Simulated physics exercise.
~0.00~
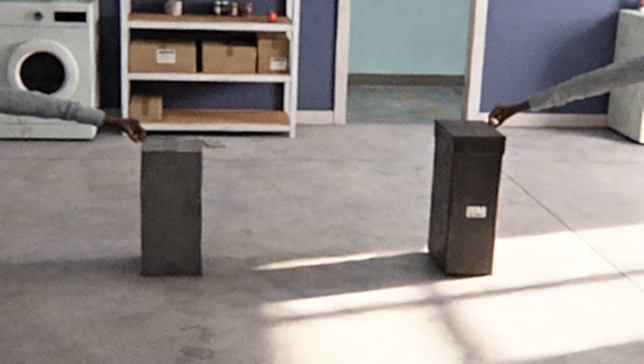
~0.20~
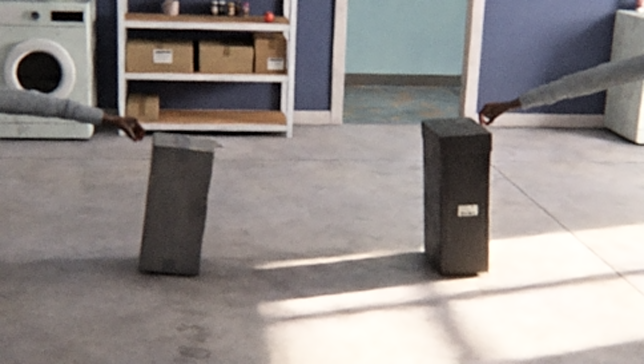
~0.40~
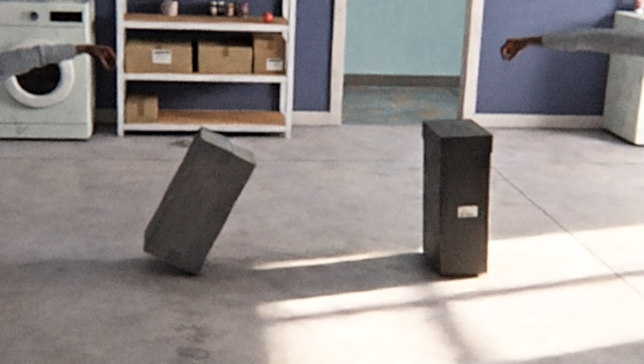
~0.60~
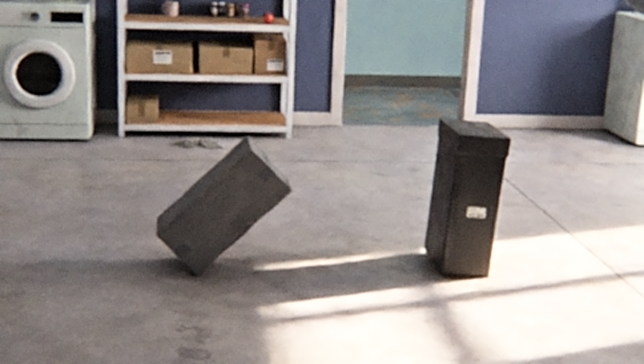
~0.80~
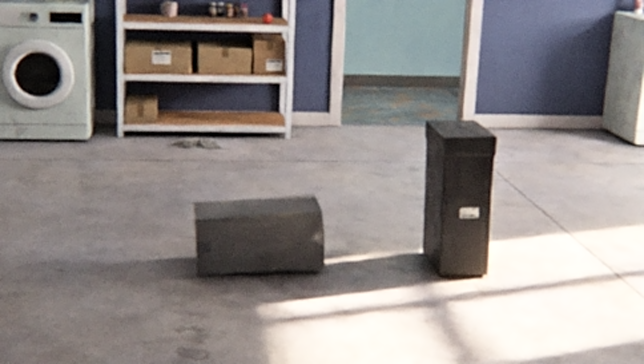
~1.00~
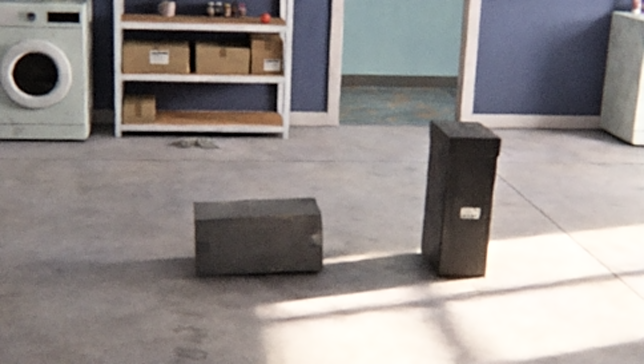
In a room with a bare concrete floor, seen from the front by a slightly swaying camera, a grey box stands upright on the left and a black tote with a white label stands on the right. Behind them are a white washing machine, shelves holding brown cardboard boxes, and an open doorway. A hand reaches in from each side to the tops, then both draw back. The grey box tips to the right, leaning further and further until it drops onto its side. The black tote wobbles only slightly and settles back upright, standing beside the fallen box.
